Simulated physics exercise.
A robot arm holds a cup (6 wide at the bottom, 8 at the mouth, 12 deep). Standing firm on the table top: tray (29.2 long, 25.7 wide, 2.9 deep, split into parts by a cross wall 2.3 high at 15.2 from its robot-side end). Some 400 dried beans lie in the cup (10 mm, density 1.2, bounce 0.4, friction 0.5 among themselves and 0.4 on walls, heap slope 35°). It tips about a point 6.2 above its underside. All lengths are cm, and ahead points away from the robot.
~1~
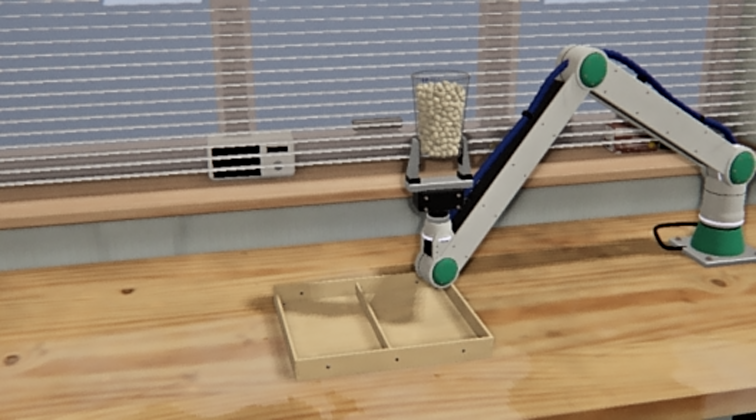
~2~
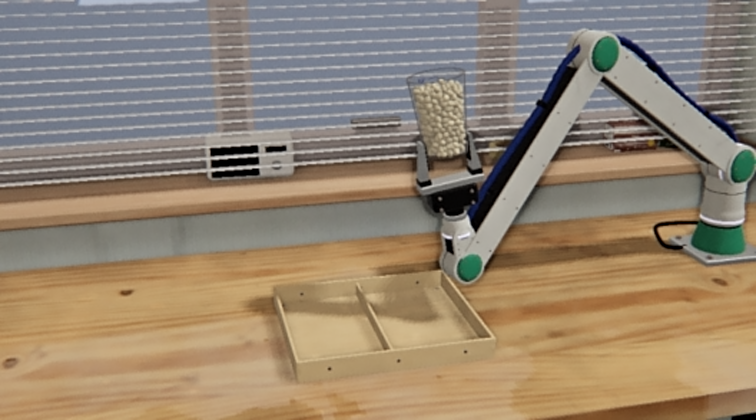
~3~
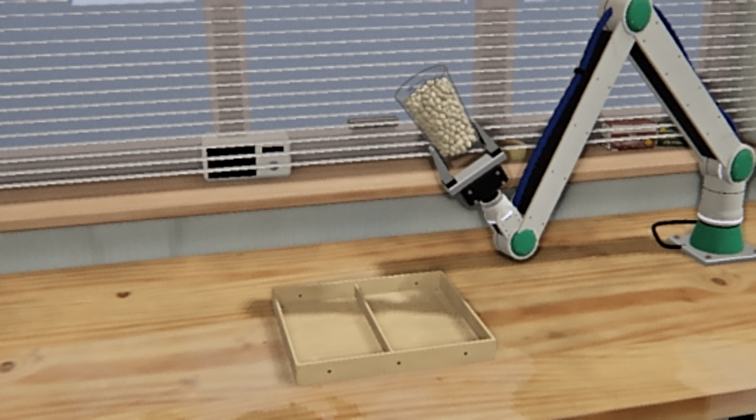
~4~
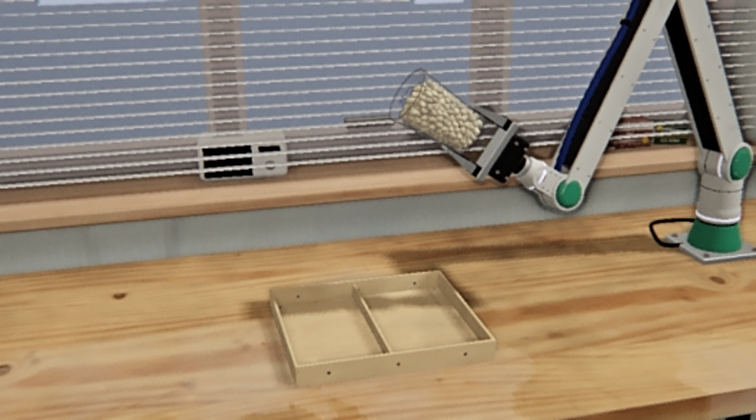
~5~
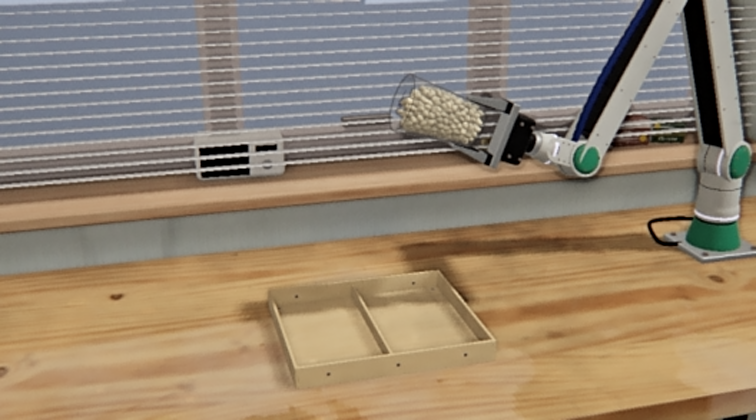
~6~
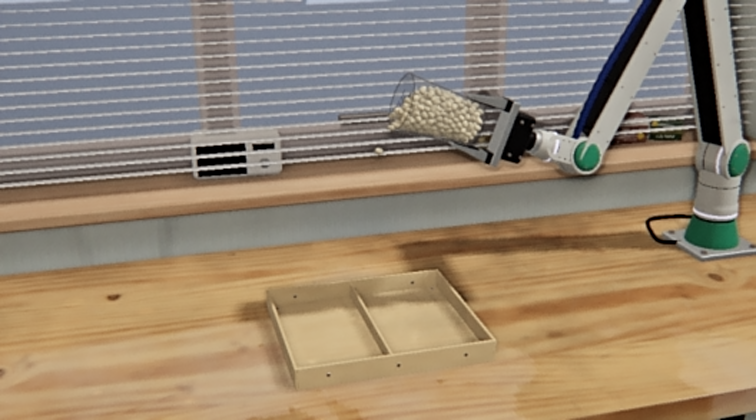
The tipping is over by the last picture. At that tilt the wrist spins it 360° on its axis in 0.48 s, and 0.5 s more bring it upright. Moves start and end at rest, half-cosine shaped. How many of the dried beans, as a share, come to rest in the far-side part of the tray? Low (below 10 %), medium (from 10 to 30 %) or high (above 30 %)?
Answer: Low; below 10 % of the dried beans finish in the far-side part of the tray.
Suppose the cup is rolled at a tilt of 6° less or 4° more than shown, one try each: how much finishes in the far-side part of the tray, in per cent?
Some 0 and 5 per cent.
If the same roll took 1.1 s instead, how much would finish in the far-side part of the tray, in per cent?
In that case some 10 per cent.
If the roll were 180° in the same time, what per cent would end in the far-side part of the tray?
In that case some 5 per cent.
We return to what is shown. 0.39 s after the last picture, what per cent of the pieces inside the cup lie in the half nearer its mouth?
Roughly 50 per cent.
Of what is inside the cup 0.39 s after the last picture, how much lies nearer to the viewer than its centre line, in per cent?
About 50 per cent.
Then, 0.39 s later, tipped 70°, highest piece 39 above the table; 395 in the cup, 3 in the far-side part, 2 in flight or on a rim.
Then, 0.78 s later, tipped 23°, highest piece 39 above the table; 387 in the cup, 9 in the far-side part, 4 in flight or on a rim.
Then, 1.18 s later, upright, highest piece 41 above the table; 387 in the cup, 10 in the far-side part, 2 on the table or floor, 1 in the robot-side part.
Then, 1.88 s later, upright, highest piece 41 above the table; 387 in the cup, 10 in the far-side part, 2 on the table or floor, 1 in the robot-side part.
At rest, 387 in the cup, 10 in the far-side part, 2 on the table or floor, 1 in the robot-side part. That is 2 % in the far-side part of the tray.
